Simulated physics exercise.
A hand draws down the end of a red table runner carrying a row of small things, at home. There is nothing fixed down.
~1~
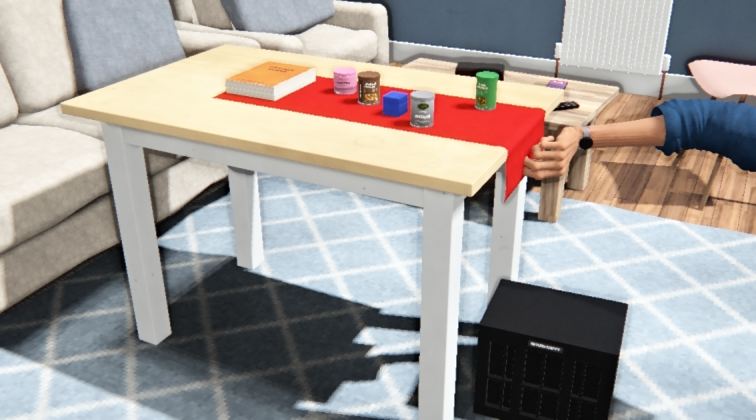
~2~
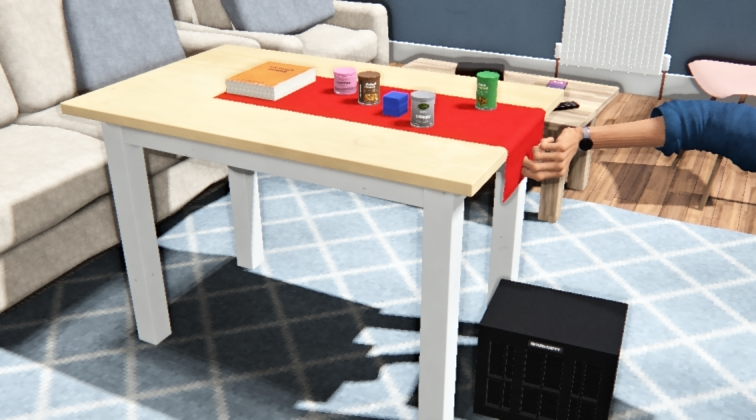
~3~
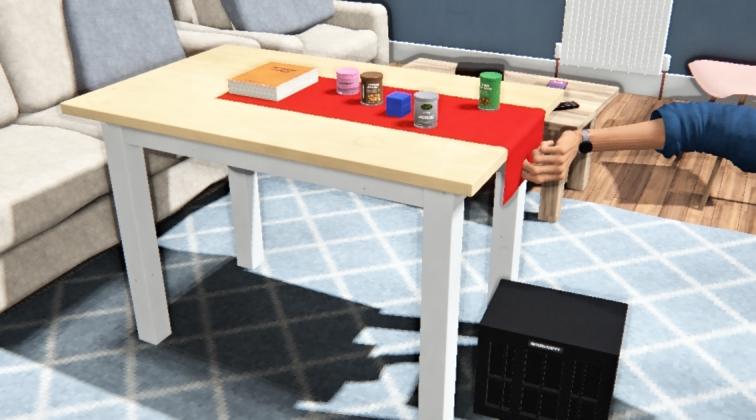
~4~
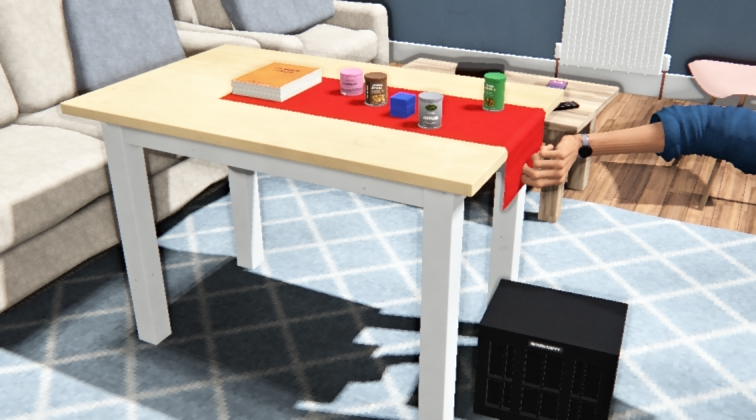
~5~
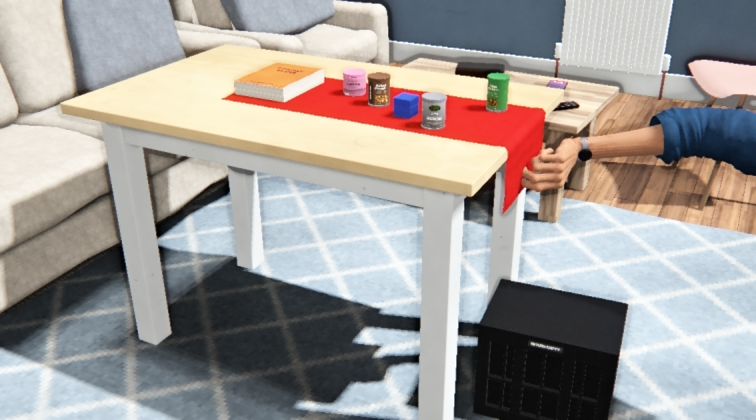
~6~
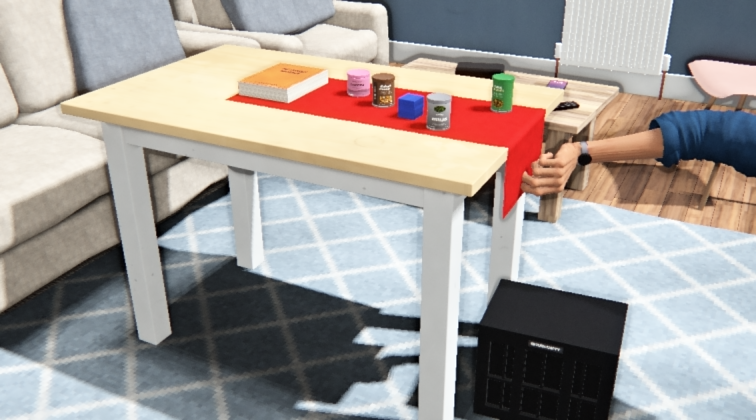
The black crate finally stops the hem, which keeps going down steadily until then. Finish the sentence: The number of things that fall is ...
The number of things that fall is three.
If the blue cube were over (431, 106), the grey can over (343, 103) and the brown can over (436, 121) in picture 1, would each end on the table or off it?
In the end the blue cube is no longer on top, the grey can is still on top, and the brown can is no longer on top.
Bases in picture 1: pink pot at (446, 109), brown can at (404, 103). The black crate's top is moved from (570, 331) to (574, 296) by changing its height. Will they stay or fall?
In the end the pink pot is no longer on top and the brown can is still on top.
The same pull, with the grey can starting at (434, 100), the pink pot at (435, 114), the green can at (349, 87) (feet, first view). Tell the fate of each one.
In the end the grey can is no longer on top, the pink pot is no longer on top, and the green can is still on top.
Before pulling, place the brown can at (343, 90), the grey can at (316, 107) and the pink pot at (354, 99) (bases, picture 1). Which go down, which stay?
For the brown can it's staying, for the grey can it's staying, for the pink pot it's staying.
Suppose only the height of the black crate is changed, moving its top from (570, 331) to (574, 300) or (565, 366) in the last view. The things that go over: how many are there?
We'd see 2, then 4.
Soon after, hem near (520, 244); green can gone.
After that, hem on the crate; green can, grey can and blue cube gone.
In the end, hem on the crate; green can, grey can and blue cube gone. The table loses three.
